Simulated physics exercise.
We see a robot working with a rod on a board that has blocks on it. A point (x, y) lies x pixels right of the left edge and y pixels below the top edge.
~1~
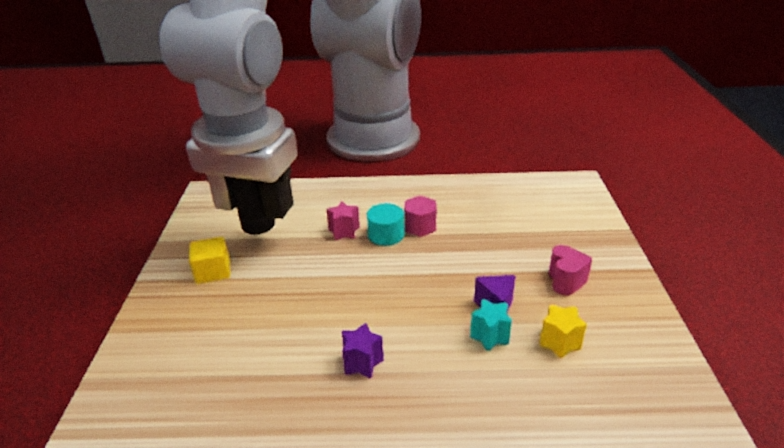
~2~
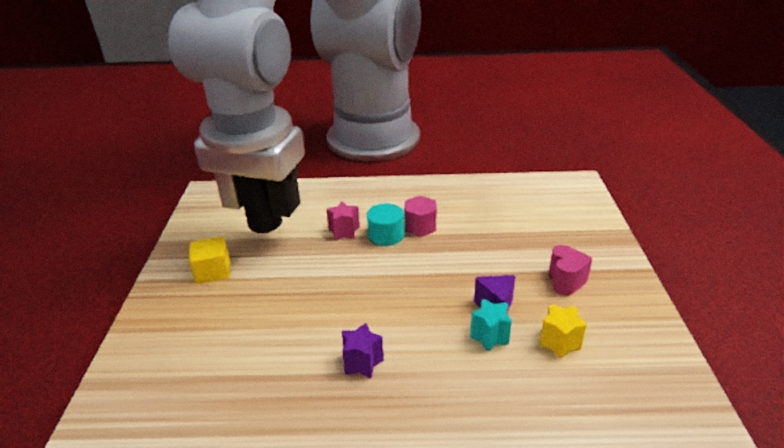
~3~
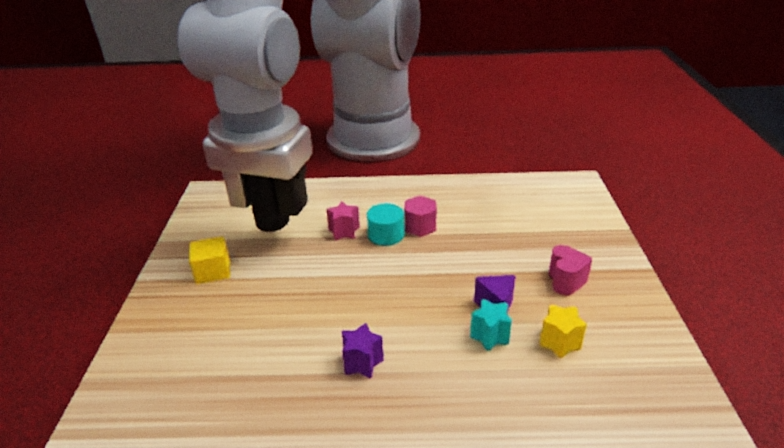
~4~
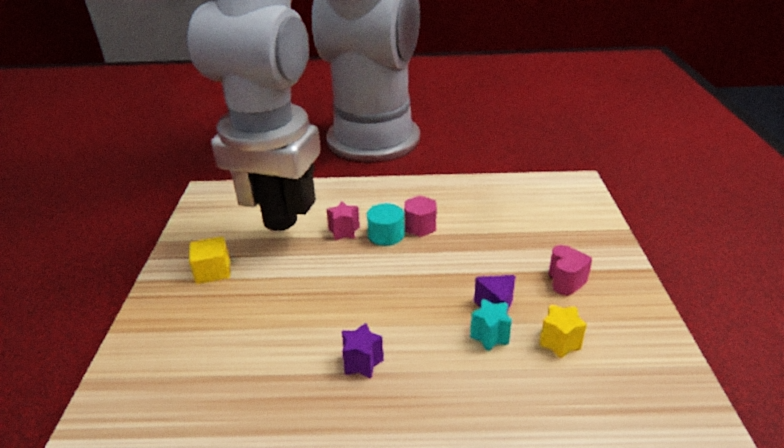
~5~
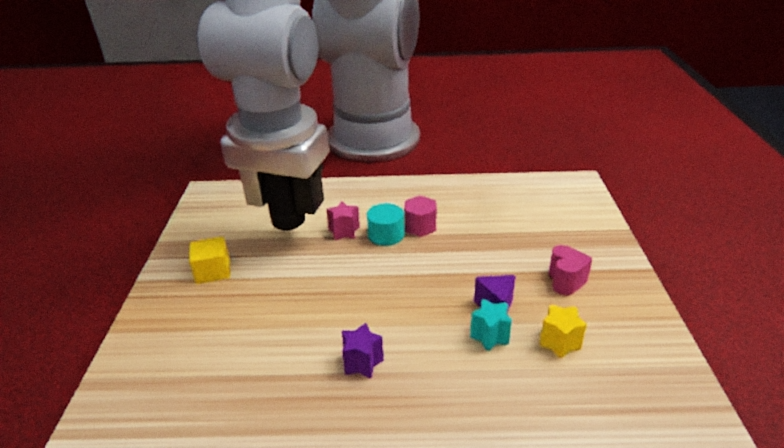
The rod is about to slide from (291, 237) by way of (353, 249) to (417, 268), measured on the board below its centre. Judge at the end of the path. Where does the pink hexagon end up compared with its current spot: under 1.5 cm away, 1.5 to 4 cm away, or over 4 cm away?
The answer will be the short band, under 1.5 cm.
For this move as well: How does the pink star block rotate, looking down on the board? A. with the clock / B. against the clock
The one that fits is B, against the clock.
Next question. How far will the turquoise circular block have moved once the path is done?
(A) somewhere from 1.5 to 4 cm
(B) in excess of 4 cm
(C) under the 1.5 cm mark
It's C.
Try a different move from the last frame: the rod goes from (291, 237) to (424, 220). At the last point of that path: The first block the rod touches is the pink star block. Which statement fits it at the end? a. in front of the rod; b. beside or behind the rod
Option a.
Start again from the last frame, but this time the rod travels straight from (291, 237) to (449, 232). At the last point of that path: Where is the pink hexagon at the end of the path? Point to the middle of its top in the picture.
Near (492, 192).
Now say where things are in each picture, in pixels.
Tip of the rod (259, 226), middles of tops, pink star block (342, 210), turquoise circular block (385, 213), pink hexagon (421, 205), in the first picture.
Rod (266, 224), nothing pushed, in the second picture.
Rod (273, 223), nothing pushed, in the third picture.
Rod (281, 222), nothing pushed, in the fourth picture.
Rod (289, 222), pink star block (342, 210), turquoise circular block (385, 213), pink hexagon (421, 205), in the fifth picture.
What follows on the original path. One third of the way, rod (333, 229); pink star block (352, 209), turned 25° anticlockwise.
Two thirds of the way, rod (374, 240); pink star block (355, 209), turned 55° anticlockwise; turquoise circular block (389, 212).
At the end, rod (417, 252); pink star block (355, 209), turned 55° anticlockwise; turquoise circular block (389, 212); pink hexagon unmoved.
